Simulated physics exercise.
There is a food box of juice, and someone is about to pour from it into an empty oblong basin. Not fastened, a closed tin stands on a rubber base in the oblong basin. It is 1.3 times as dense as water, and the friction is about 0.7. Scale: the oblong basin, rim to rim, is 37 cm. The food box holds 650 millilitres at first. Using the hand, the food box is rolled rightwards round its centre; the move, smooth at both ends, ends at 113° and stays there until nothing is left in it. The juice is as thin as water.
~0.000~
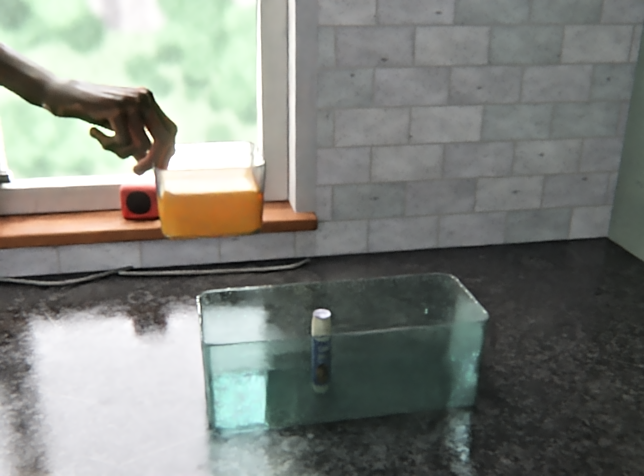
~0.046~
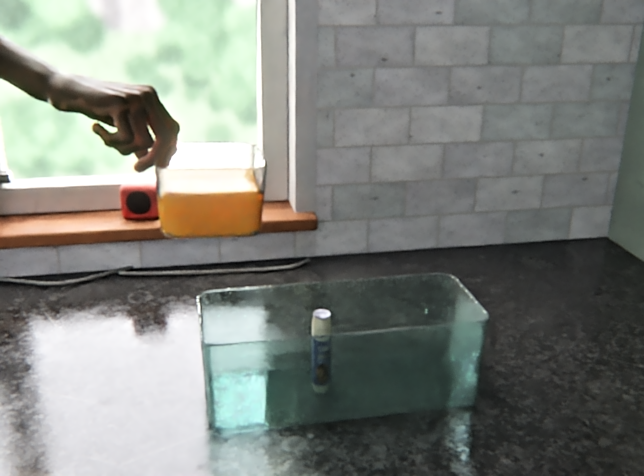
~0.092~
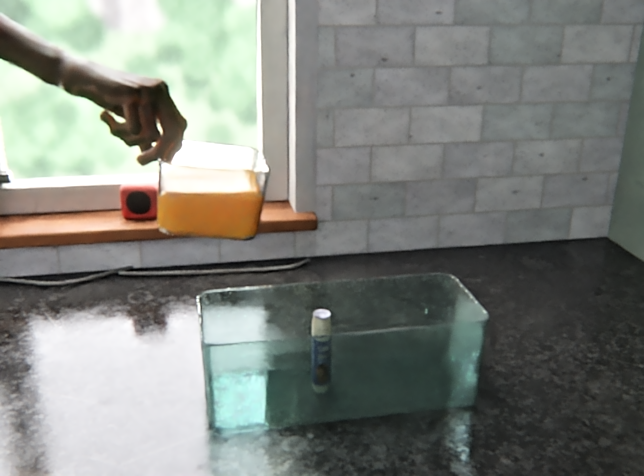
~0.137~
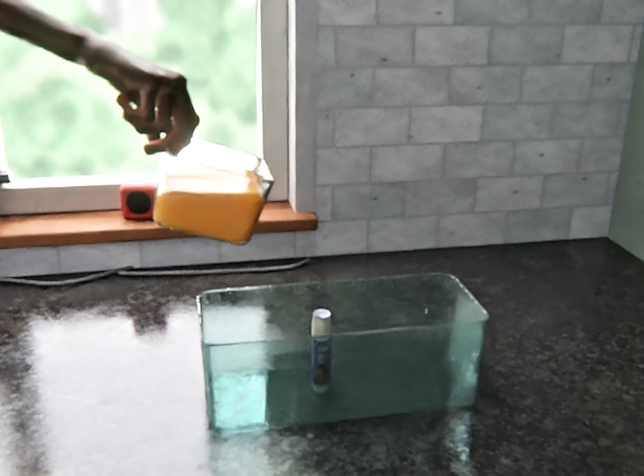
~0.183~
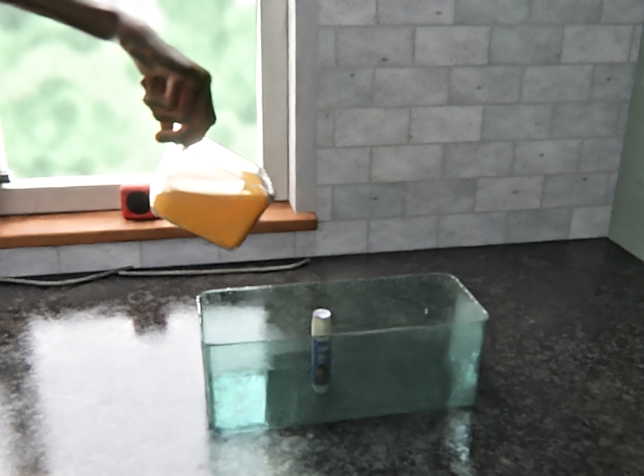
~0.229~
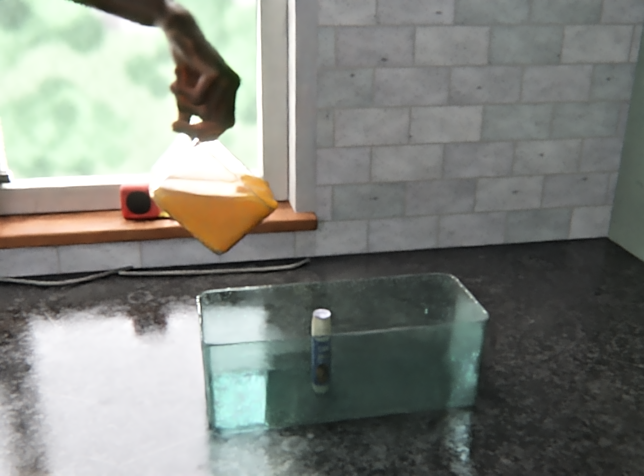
On a dark speckled countertop by a window, a hand tilts a clear box of orange juice rightwards above a glassy basin.
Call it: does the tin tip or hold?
It tips.
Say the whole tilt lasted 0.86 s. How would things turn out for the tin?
In that case the tin stays vertical.
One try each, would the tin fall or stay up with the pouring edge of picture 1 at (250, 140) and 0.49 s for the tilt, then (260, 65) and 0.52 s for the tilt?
Trial 1 - tin tips; trial 2 - tin stays standing.
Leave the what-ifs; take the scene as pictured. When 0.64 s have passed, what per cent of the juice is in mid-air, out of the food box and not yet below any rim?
About 8 percent.
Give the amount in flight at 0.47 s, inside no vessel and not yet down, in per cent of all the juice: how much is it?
My guess is roughly 52 %.
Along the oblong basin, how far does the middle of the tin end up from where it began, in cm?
Roughly 8.5 cm.
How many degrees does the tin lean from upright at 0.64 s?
Measured tilt, approx.: 0 degrees.
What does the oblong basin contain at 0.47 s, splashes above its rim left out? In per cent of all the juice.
The basin holds roughly 26 in a hundred parts at that moment.
After 0.47 s the tilt is 110° and 20 per cent is still to pour; the tin stands where it began.
After 0.64 s the tilt is 113° and 2 per cent is still to pour; the tin stands 1 cm from where it began.
After 0.82 s the tilt is 113° and 0 per cent is still to pour; the tin leans 26°.
After 1.02 s the tilt is 113° and 0 per cent is still to pour; the tin lies on its side.
In the end the tin lies on its side.
